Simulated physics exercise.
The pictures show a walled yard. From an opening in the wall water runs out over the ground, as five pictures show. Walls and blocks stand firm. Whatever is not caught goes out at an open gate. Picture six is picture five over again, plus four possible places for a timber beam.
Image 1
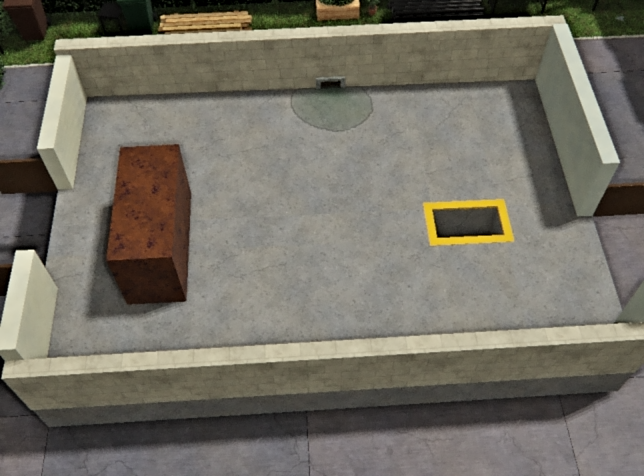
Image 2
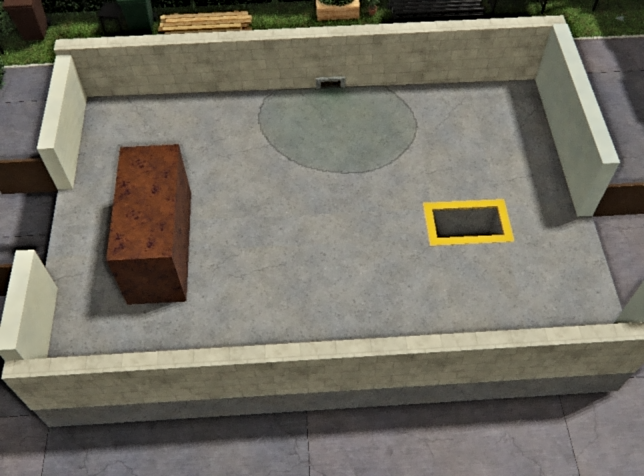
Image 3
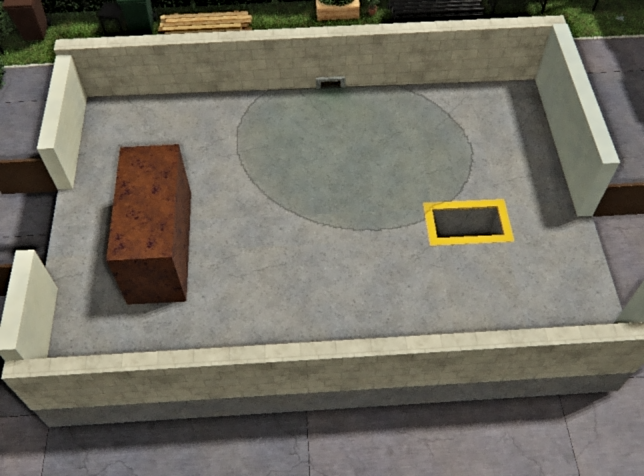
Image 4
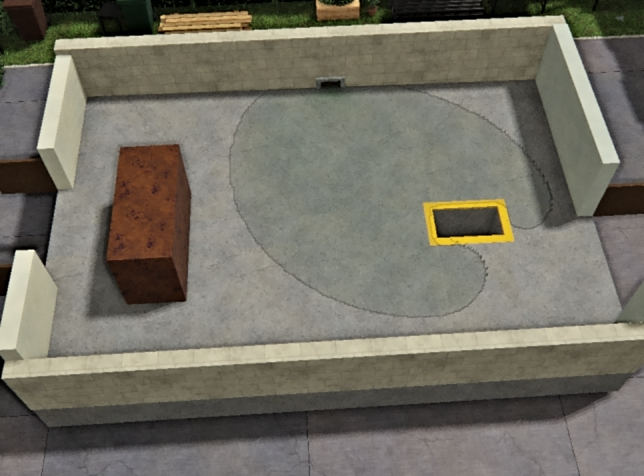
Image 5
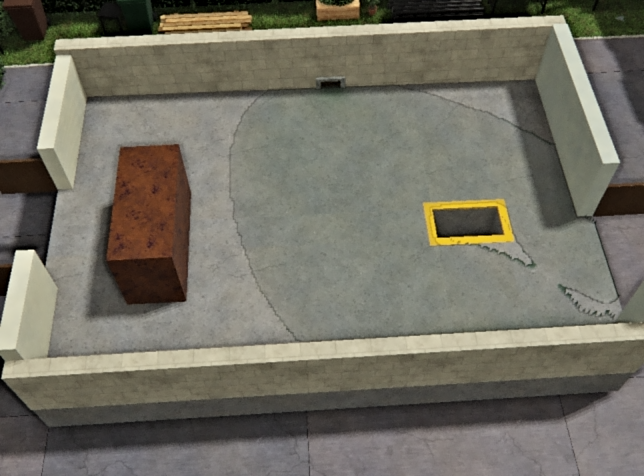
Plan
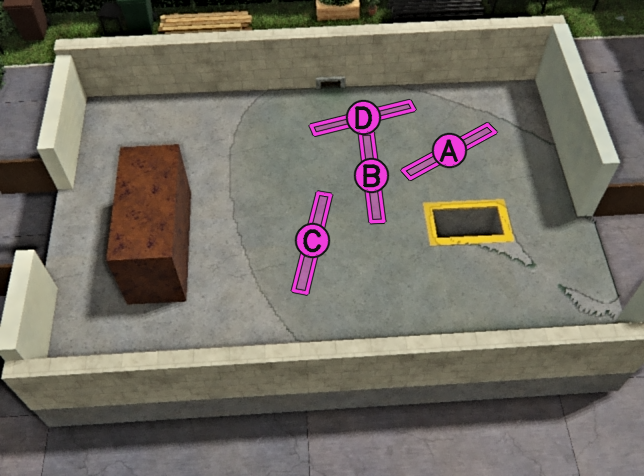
At first, a small wet patch lies below an opening in the far wall of a walled yard, with a rusty brown block standing at left. The patch spreads widely toward the viewer, reaches the yellow-rimmed gully, wraps around it, and covers much of the floor to the right.
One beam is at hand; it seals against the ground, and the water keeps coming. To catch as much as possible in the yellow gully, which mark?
C beats the others.
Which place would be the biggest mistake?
D it is.
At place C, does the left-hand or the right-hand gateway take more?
The right one.
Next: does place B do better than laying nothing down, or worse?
Place B is worse.
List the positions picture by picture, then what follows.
In the first frame, outfall at (331, 83); yellow gully at (468, 222); open gate at (593, 269); open gate at (66, 236); front seen at (364, 117), 3 % of the ground wet; yellow gully still dry.
In the second frame, front seen at (384, 160), 10 % of the ground wet; yellow gully still dry.
In the third frame, front seen at (429, 209), 22 % of the ground wet; yellow gully still dry.
In the fourth frame, front seen at (418, 314), 37 % of the ground wet; yellow gully taking water.
In the fifth frame, front seen at (608, 293), 52 % of the ground wet; yellow gully taking water.
On the marked copy, A from (406, 174) to (491, 128); B from (377, 221) to (366, 133); C from (300, 291) to (324, 194); D from (313, 130) to (411, 105).
With A, about 15 % of the stream goes into the yellow gully, about 85 % out by the gates.
With B, about 14 % of the stream goes into the yellow gully, about 86 % out by the gates.
With C, about 31 % of the stream goes into the yellow gully, about 69 % out by the gates.
With D, about 3 % of the stream goes into the yellow gully, about 97 % out by the gates.
